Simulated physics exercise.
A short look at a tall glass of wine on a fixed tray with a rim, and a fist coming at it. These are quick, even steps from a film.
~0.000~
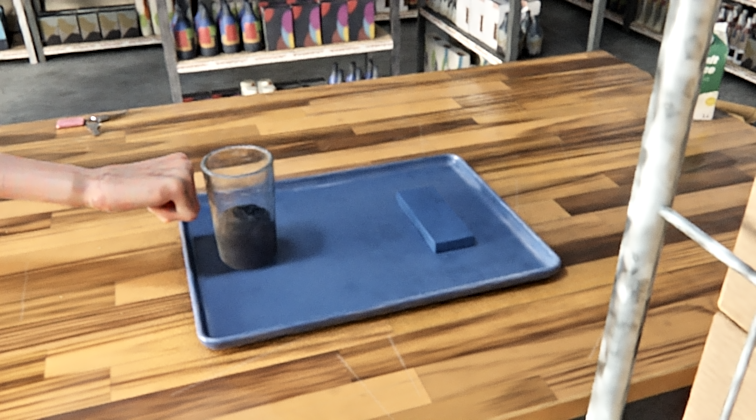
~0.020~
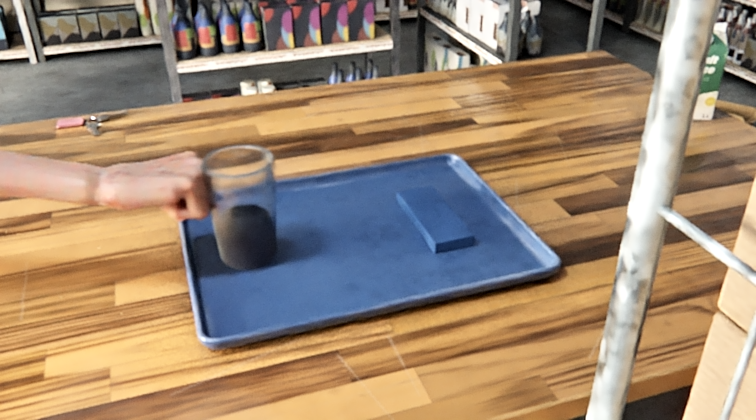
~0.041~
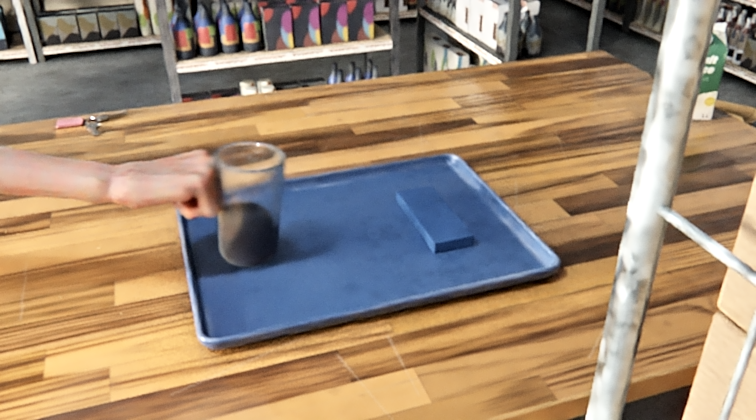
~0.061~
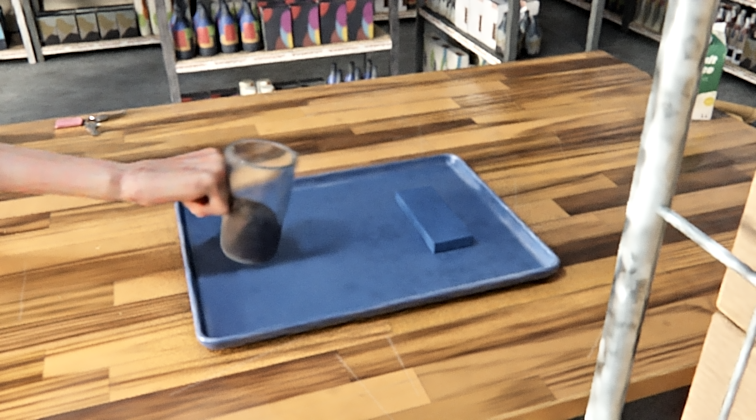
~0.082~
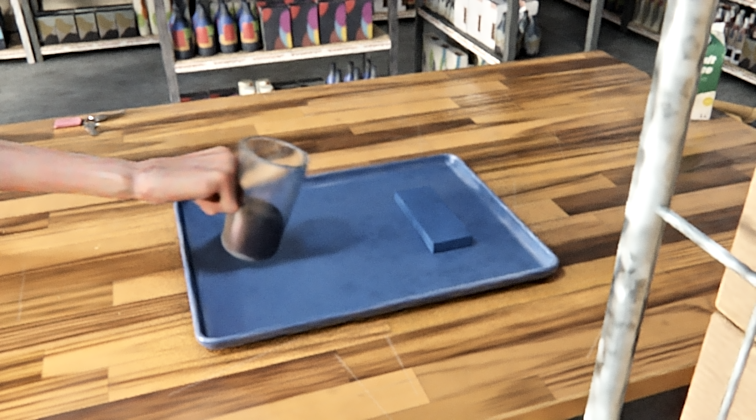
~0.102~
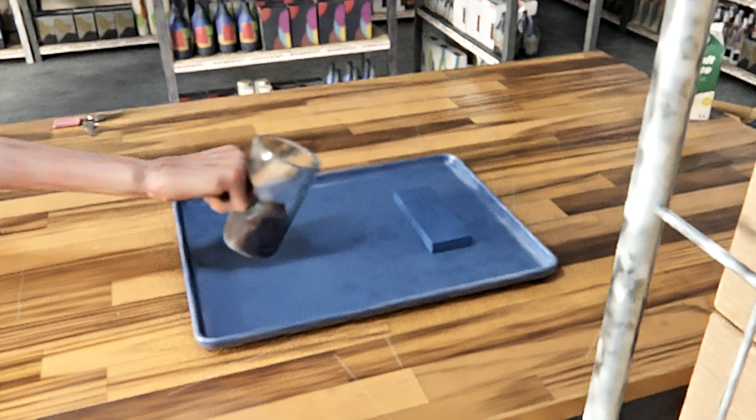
A glass holding dark wine tilts steadily to the right as a fist from the left presses against its upper side, the liquid shifting inside while the camera stays still. The glass is on the left of a blue tray, with a blue block fixed farther right. The striped wooden table is seen from slightly above, with stocked shelves behind and a blurred metal post at right.
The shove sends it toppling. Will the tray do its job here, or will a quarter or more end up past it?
Less than a quarter of the liquid spills off the tray.
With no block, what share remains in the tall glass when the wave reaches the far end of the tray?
60 %.
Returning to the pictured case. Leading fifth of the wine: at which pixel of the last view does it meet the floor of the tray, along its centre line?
Landing point, centre line: Approx. (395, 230).
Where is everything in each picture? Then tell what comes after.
In the first picture, it leans 0°; its right rim is at (270, 157); the wine meets the walls at (216, 218) and (270, 209); the tray's far rim is at (502, 203); a block is fixed to the tray further along.
In the second picture, it leans 0°; its right rim is at (271, 157); the wine meets the walls at (216, 218) and (270, 209).
In the third picture, it leans 6°; its right rim is at (282, 156); the wine meets the walls at (222, 207) and (270, 209).
In the fourth picture, it leans 13°; its right rim is at (294, 157); the wine meets the walls at (227, 195) and (278, 210).
In the fifth picture, it leans 20°; its right rim is at (306, 159); the wine meets the walls at (232, 194) and (283, 210).
In the sixth picture, it leans 27°; its right rim is at (317, 162); the wine meets the walls at (237, 202) and (288, 207).
A moment on, the tall glass lies on its side and 100 per cent is in the glass, 0 on the tray and 0 above or beyond its rim.
Next, the tall glass lies on its side and 68 per cent is in the glass, 21 on the tray and 11 above or beyond its rim.
Then the tall glass lies on its side and 33 per cent is in the glass, 43 on the tray and 25 above or beyond its rim.
Later the tall glass lies on its side and 18 per cent is in the glass, 68 on the tray and 14 above or beyond its rim.
Finally, 86 per cent is held by tray and glass, 14 is off the tray.
